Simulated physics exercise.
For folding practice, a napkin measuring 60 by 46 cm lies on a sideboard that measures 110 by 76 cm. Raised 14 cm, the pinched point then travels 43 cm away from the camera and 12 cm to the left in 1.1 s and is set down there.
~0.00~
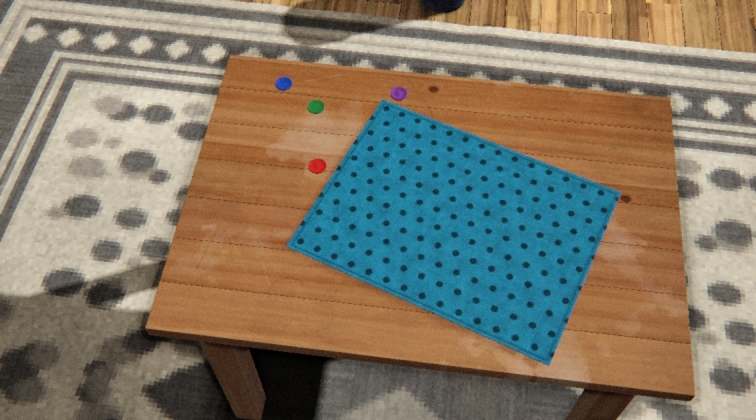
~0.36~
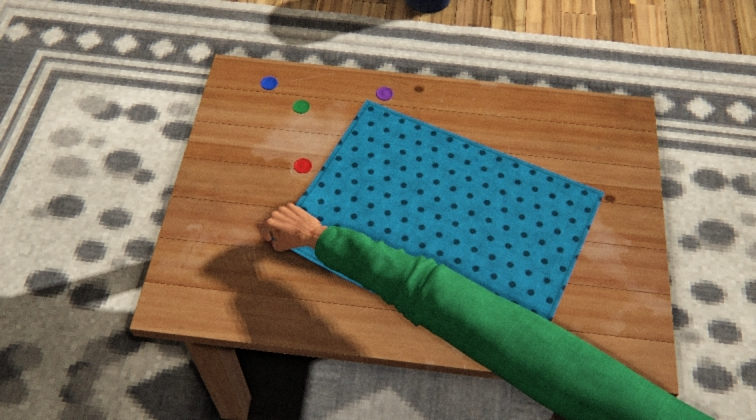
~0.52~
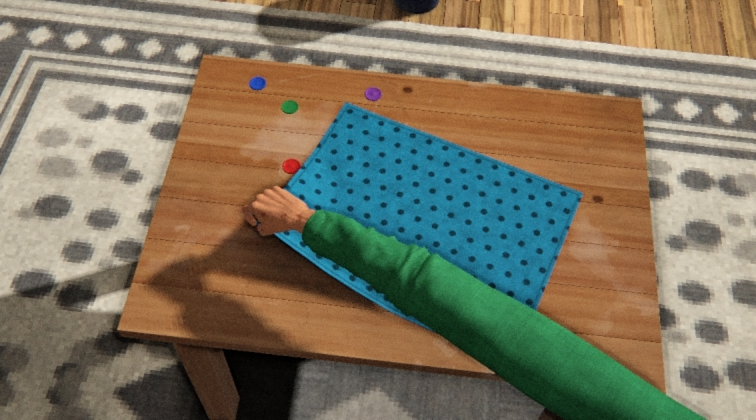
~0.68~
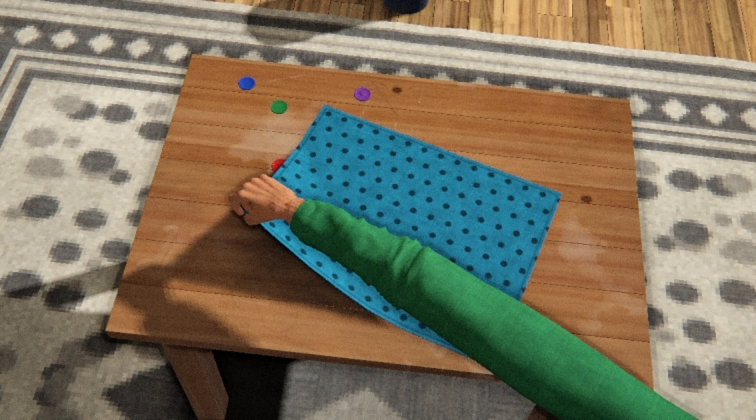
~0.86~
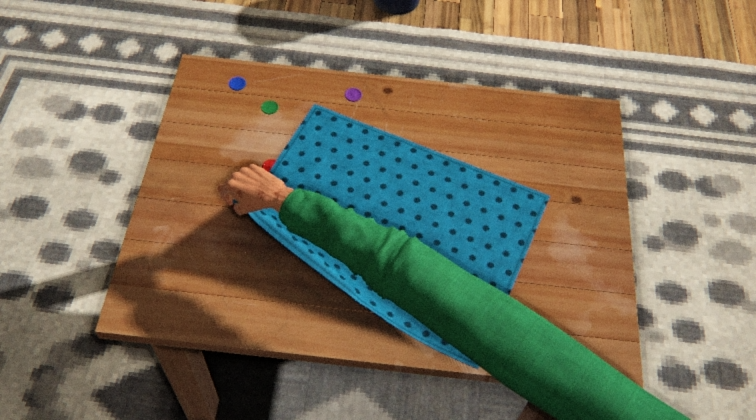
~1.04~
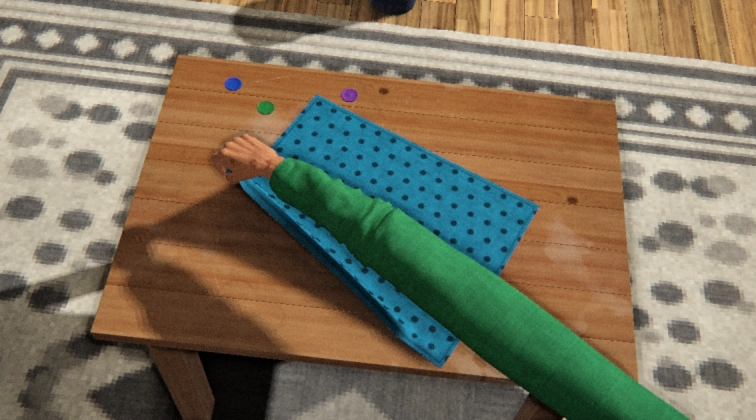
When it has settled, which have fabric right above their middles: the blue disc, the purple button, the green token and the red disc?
Result: The blue disc will be hidden; the purple button will be hidden; the green token will be hidden; the red disc will be hidden.
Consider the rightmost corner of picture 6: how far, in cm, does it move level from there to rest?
Some 22 cm.
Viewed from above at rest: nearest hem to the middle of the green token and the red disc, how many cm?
Around 13 centimetres, then around 11 centimetres.
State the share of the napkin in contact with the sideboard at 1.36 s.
I'd say about 80 in a hundred.
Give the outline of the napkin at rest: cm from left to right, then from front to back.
Footprint at rest: Width approx. 64 cm, depth approx. 64 cm.
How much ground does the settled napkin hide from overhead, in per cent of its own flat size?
95 %.
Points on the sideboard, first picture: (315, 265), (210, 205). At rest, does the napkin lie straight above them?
The first gets covered; the second remains in the open.
At 1.4 s, 80 % of it is down, spanning 66 by 75 cm, above red disc, purple button.
At 1.7 s, 80 % of it is down, spanning 60 by 67 cm, above green token, red disc, purple button.
At 2.0 s, 95 % of it is down, spanning 58 by 66 cm, above blue disc, green token, red disc, purple button.
At 2.3 s, 100 % of it is down, spanning 61 by 66 cm, above blue disc, green token, red disc, purple button.
At 3.3 s, 100 % of it is down, spanning 65 by 65 cm, above blue disc, green token, red disc, purple button.
